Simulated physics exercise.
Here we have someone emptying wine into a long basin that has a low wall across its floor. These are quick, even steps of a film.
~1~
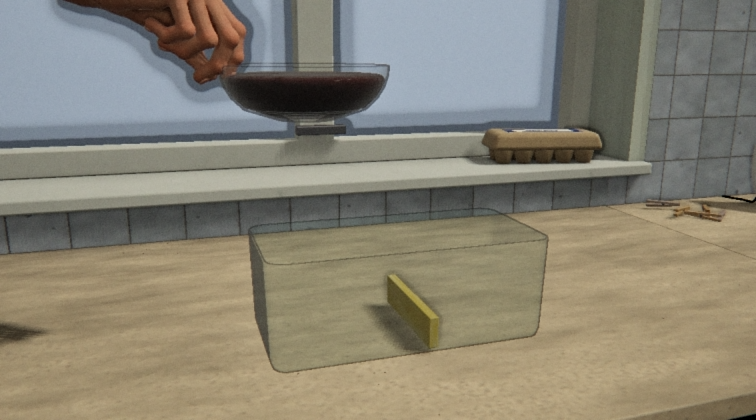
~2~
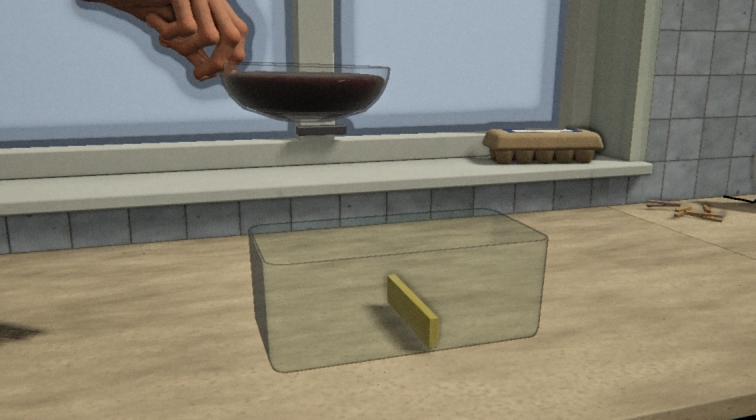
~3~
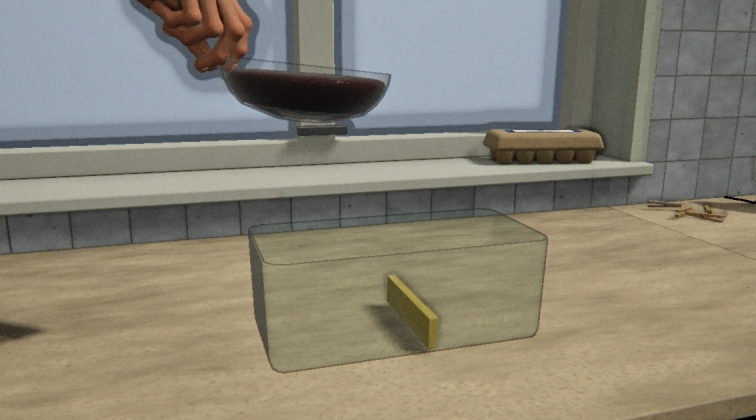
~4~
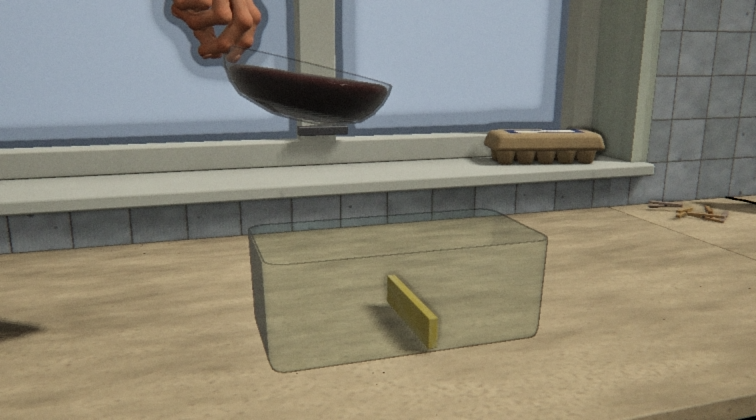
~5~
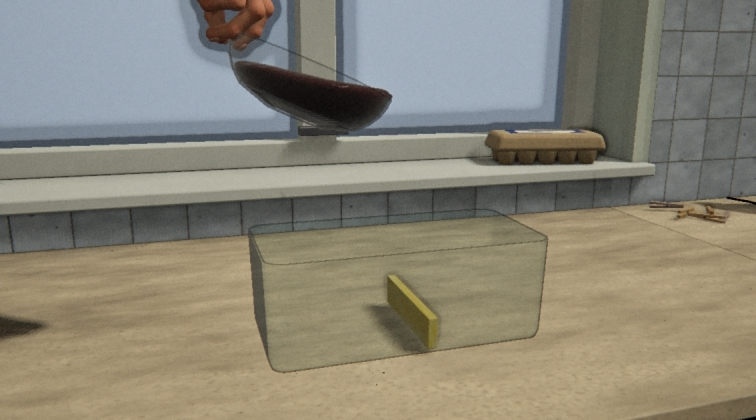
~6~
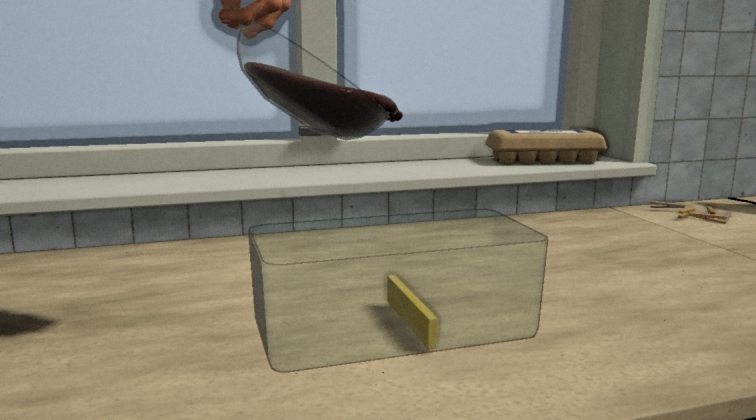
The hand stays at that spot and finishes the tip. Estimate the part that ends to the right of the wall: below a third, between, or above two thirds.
In the end from a third to two thirds is right of the wall.
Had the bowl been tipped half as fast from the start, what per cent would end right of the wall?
Roughly 70 in a hundred.
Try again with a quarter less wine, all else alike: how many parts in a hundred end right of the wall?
It comes to 55 per cent or so.
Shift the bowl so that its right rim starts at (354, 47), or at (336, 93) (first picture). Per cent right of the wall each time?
About 35 and 20 per cent.
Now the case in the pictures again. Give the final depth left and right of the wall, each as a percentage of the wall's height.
Left about 30, right about 50.
A moment on, the bowl is tipped right over and 1 per cent is still to pour, 8 is left of the wall and 58 right of it.
Next, the bowl is tipped right over and 0 per cent is still to pour, 28 is left of the wall and 52 right of it.
Then the bowl is tipped right over and 0 per cent is still to pour, 35 is left of the wall and 59 right of it.
Later the bowl is tipped right over and 0 per cent is still to pour, 42 is left of the wall and 54 right of it.
At rest 42 per cent lies left of the wall, 54 right of it and 4 outside.
